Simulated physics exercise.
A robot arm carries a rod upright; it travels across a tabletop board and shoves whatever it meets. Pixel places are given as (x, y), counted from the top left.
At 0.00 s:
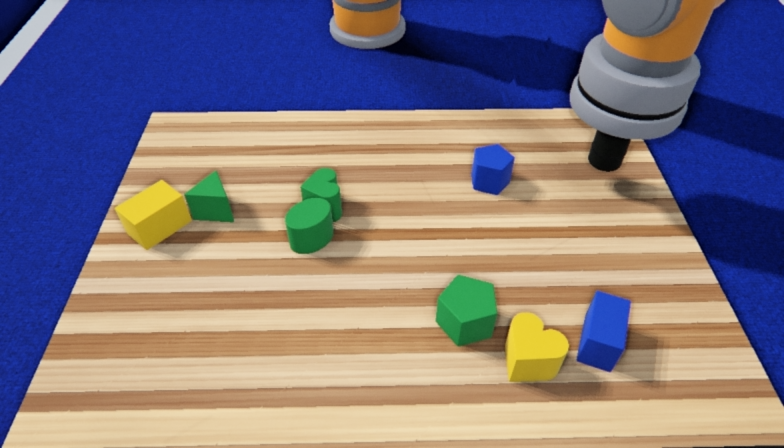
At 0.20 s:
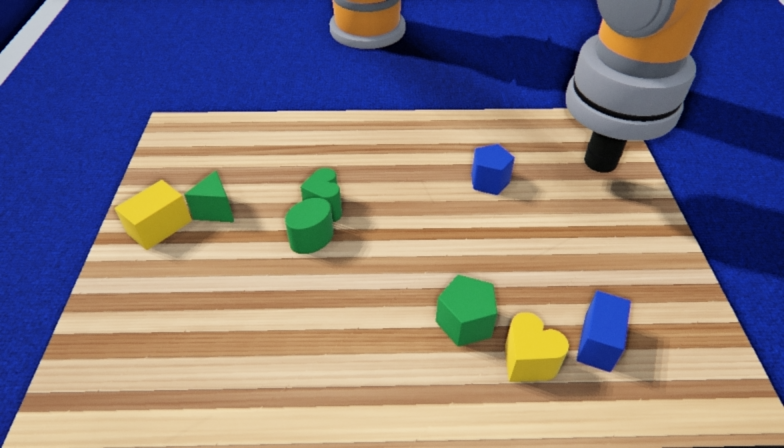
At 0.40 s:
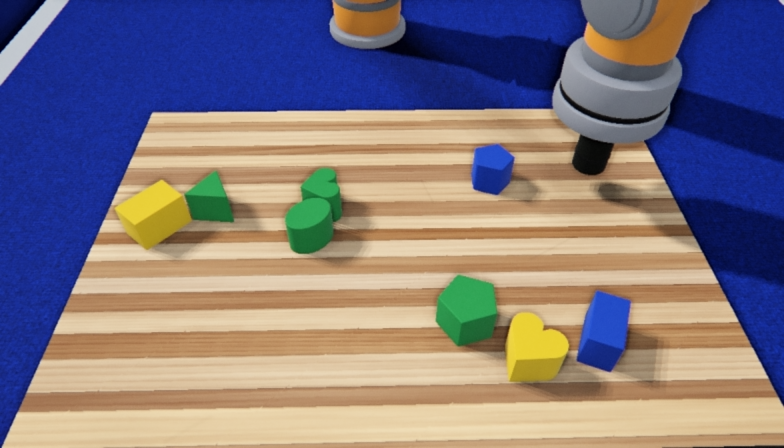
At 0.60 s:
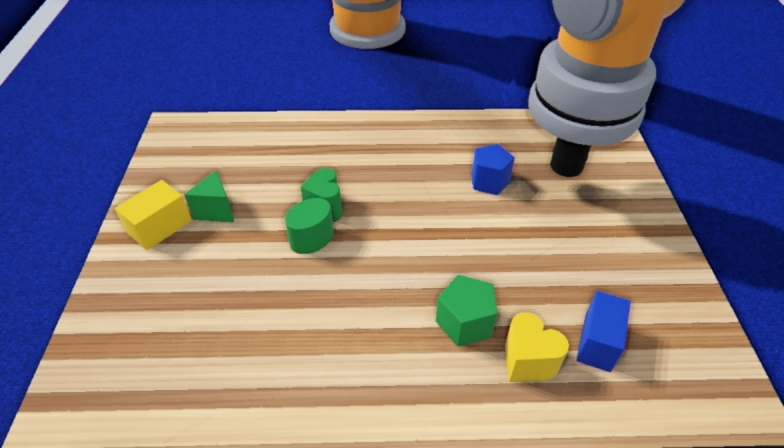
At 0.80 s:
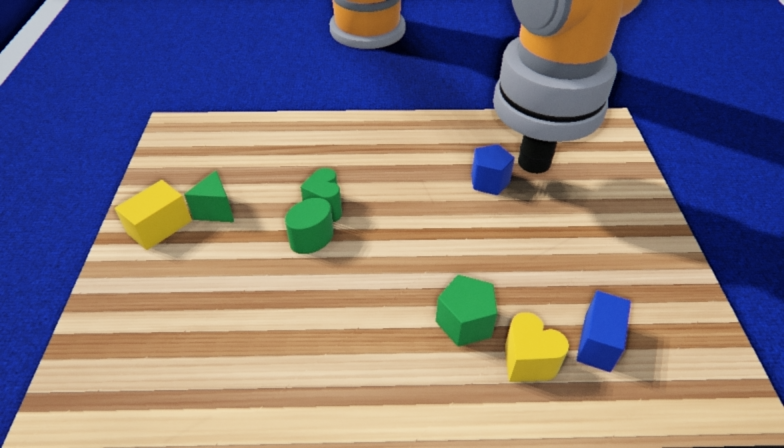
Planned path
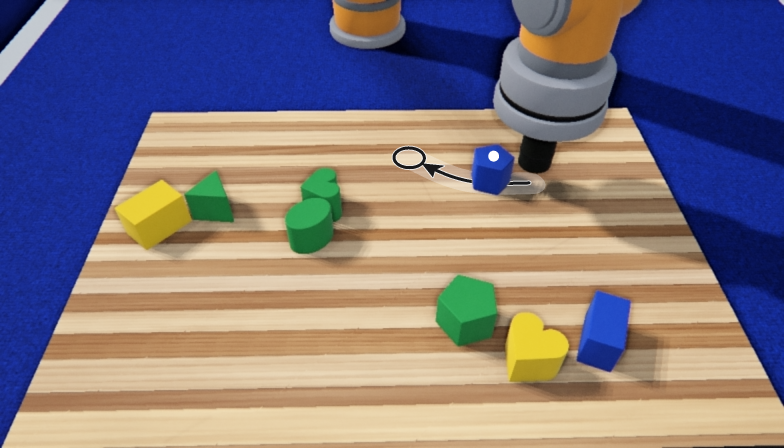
On a striped wooden board over a blue surface, yellow, green and blue blocks sit scattered while a robot arm holds a black rod near the upper right corner. The arm shifts slightly left, then glides further left until the rod is close beside the blue five-sided block; no blocks move.
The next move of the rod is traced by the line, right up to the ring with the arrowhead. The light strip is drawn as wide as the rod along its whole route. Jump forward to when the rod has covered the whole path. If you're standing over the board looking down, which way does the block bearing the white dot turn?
From above, the turn goes anticlockwise.
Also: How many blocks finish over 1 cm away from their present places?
Counting only shifts above 1 cm, I get one block.
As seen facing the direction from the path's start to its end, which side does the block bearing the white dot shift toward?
Leftward.
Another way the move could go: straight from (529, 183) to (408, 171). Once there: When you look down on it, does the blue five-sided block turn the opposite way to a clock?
I expect so.
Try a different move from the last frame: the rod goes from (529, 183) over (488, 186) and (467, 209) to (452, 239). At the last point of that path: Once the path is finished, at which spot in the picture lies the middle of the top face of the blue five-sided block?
Somewhere near (444, 157).
The line goes from (529, 183) by way of (486, 183) and (444, 174) to (409, 158); the dot is on the blue five-sided block.
What follows on the original path. One third of the way, rod at (488, 164); blue five-sided block at (451, 155).
Two thirds of the way, rod at (445, 155); blue five-sided block at (409, 150), turned 15° anticlockwise.
At the end, rod at (410, 139); blue five-sided block at (386, 147), turned 80° anticlockwise.
